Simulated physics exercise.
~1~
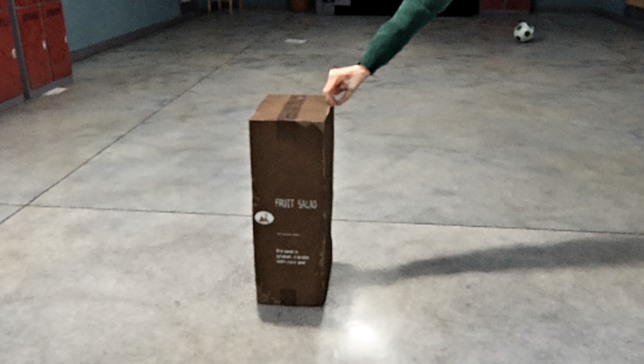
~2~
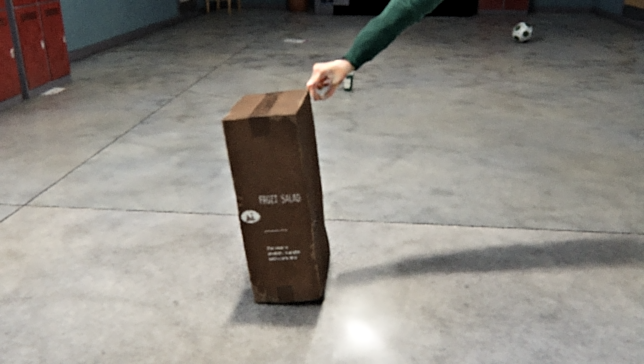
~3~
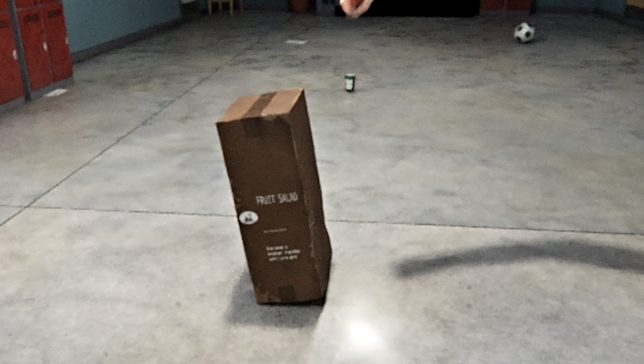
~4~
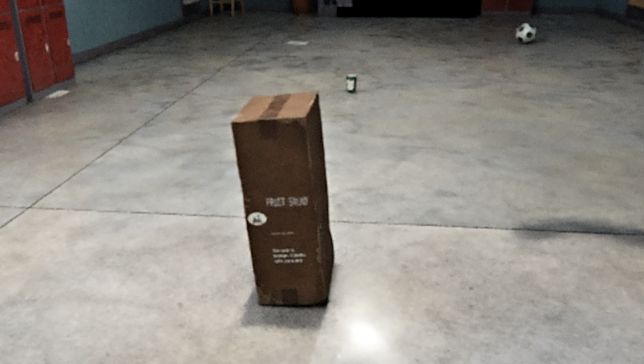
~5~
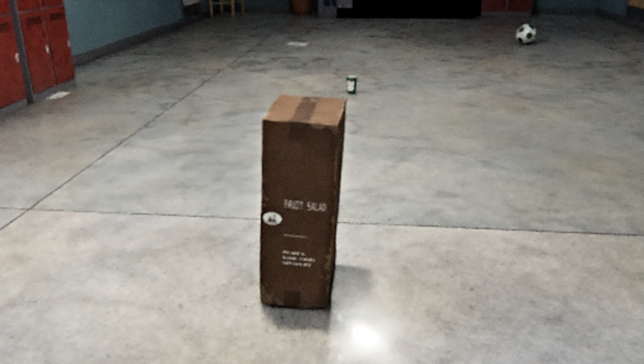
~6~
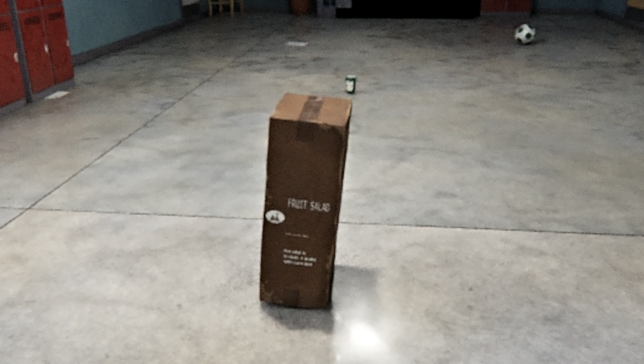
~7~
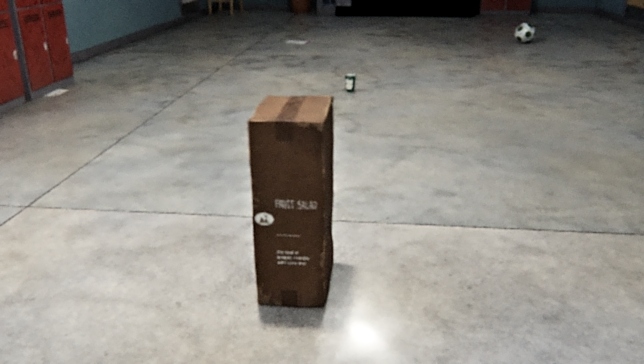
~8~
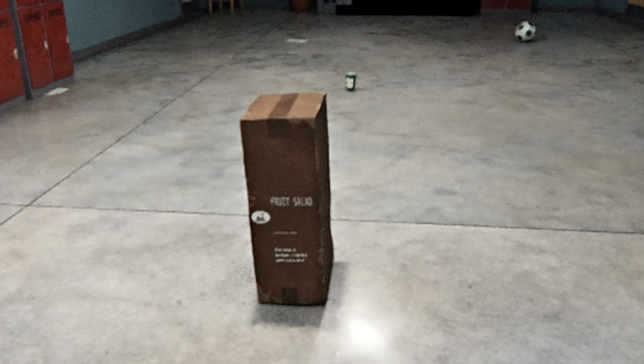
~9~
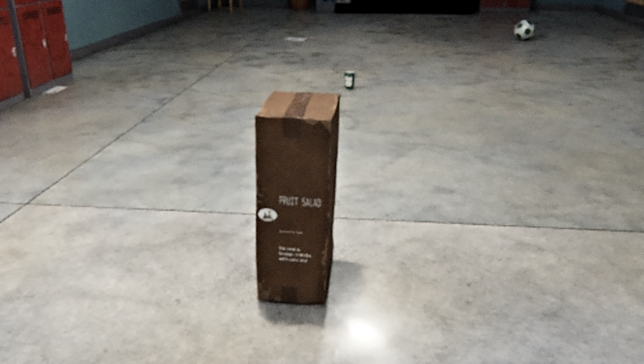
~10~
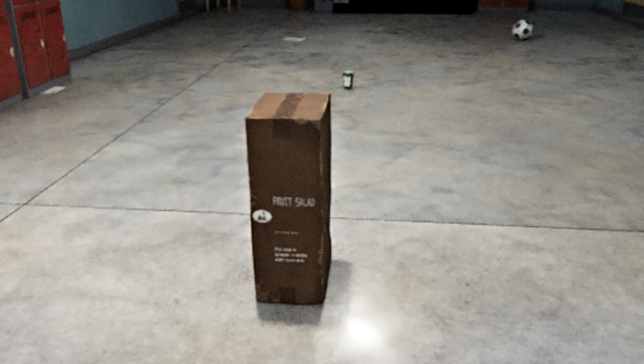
A tall brown box tilted to the left as a hand in a green sleeve pushed its top edge and pulled away, then it rocked right and back left in shrinking wobbles on the concrete floor, ending up standing upright.
